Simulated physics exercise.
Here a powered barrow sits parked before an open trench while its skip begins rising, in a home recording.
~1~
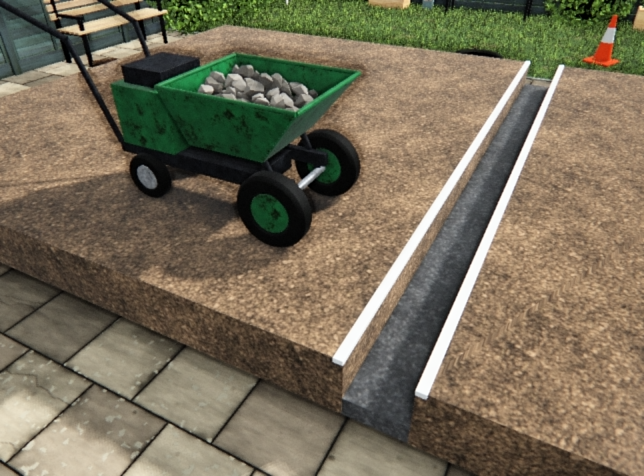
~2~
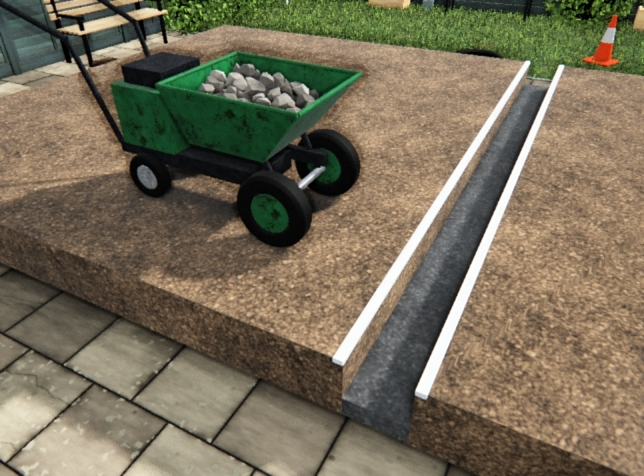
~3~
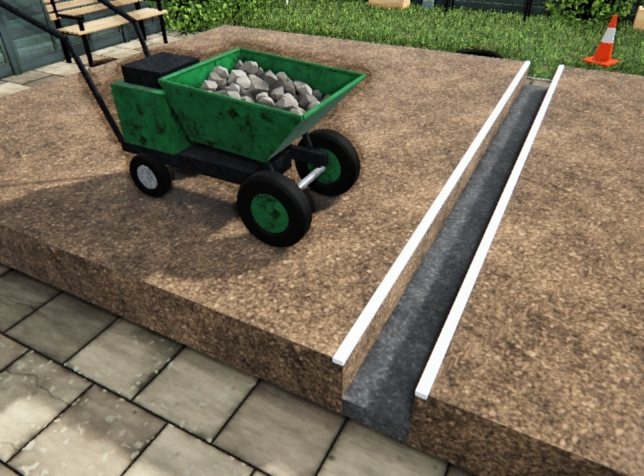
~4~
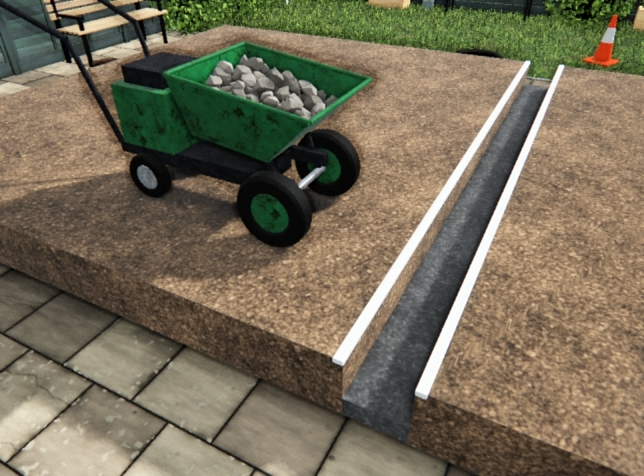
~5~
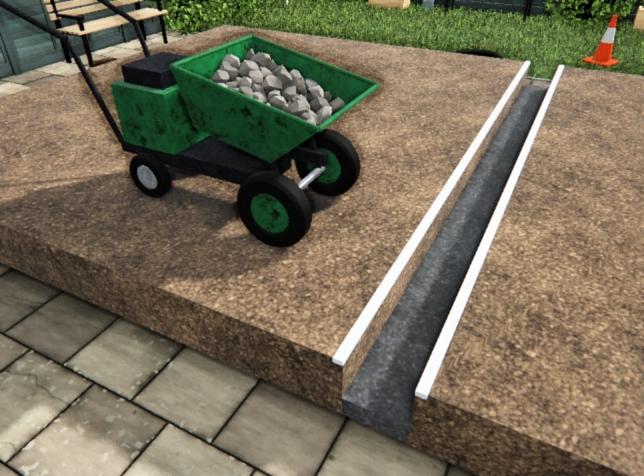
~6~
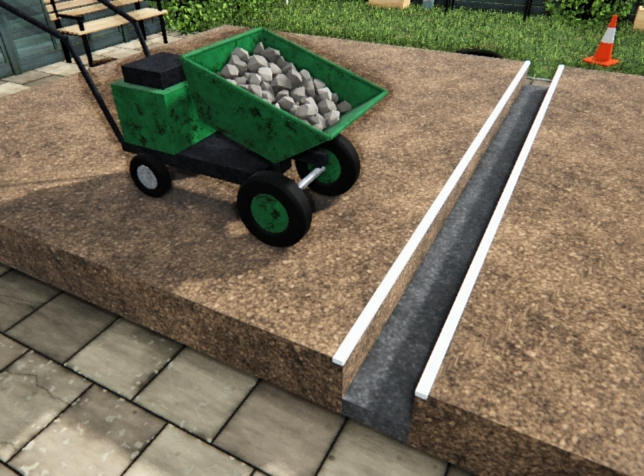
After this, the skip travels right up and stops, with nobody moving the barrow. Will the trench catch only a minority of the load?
No, it gets the larger part.
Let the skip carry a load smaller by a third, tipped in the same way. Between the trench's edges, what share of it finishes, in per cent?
Around 100 %.
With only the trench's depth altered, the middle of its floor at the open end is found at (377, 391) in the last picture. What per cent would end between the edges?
Close to 70 per cent.
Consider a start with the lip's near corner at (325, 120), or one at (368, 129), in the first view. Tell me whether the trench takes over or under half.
The first place leaves the greater portion between the edges, the second place the lesser portion.
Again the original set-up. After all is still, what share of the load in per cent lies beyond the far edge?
Call it some 5 percent of the pieces.
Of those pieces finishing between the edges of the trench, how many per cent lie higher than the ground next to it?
I'd put it near 5 per cent.
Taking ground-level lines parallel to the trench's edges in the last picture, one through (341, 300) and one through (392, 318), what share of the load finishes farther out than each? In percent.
Roughly 100 and 70 percent.
Just after the last frame, skip tipped steeply; every one in the skip.
A moment on, skip tipped right over; the larger part in the skip; about a tenth short of the trench; roughly a quarter in or heaped over the trench; just a few falling.
Further on, skip tipped right over; just a few in the skip; about a tenth short of the trench; the larger part in or heaped over the trench; just a few beyond it.
When it is over, skip tipped right over; about a tenth short of the trench; almost all in or heaped over the trench; about a tenth beyond it.
